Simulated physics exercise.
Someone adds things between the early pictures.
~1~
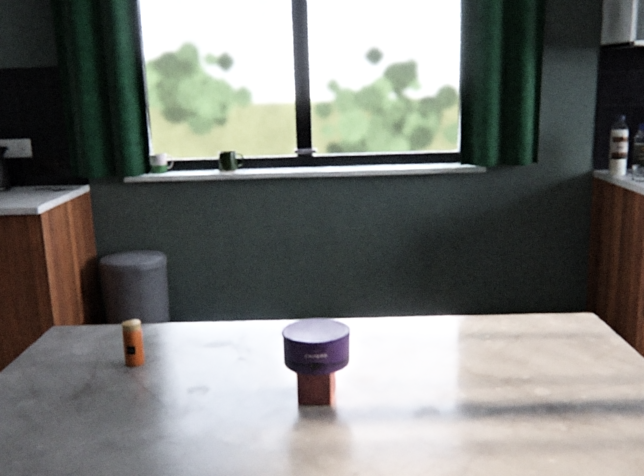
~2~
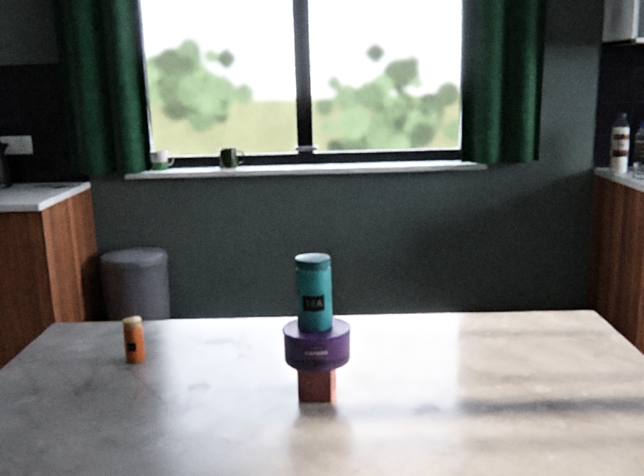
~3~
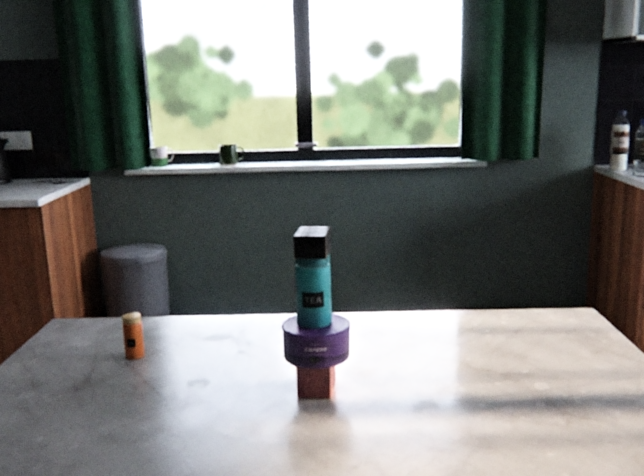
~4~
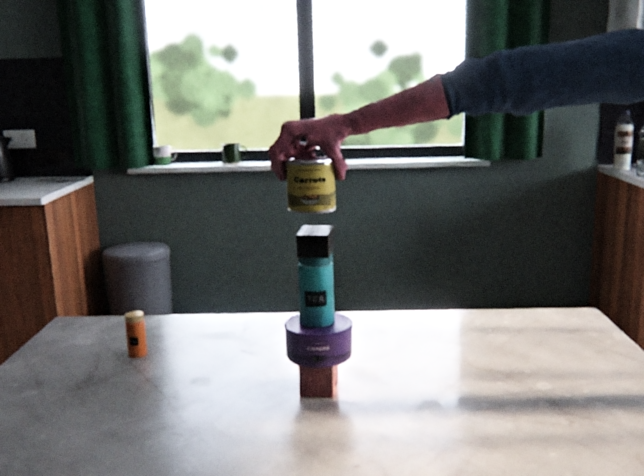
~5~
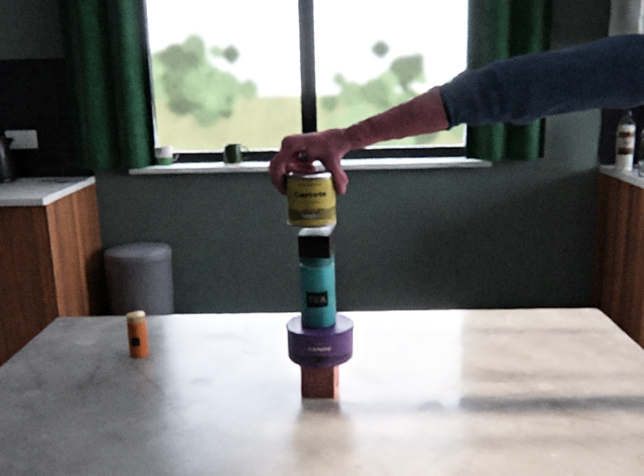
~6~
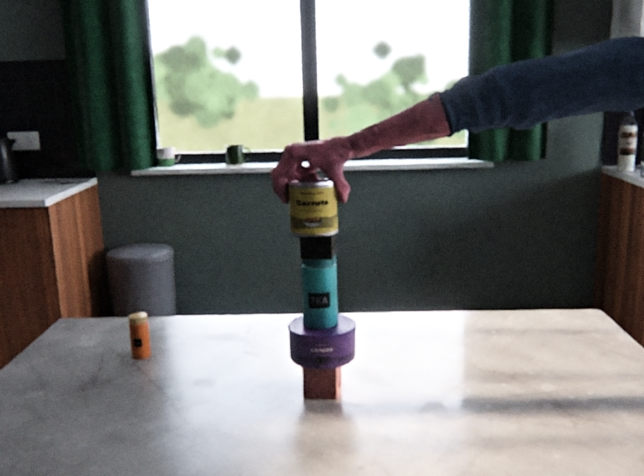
Kitchen table with a turquoise jar and black block appearing on a purple tub, then a hand lowering a yellow pot on top.
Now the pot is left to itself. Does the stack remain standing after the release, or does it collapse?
The stack remains standing.
Then, 0.40 s after the last picture, nothing has stirred.
Then, 1.50 s after the last picture, things are still on the move.
Then, 2.50 s after the last picture, nothing has stirred.
At rest, all 6 in place. Seen from the same camera at the end, yellow pot near (313, 208). The pile holds.
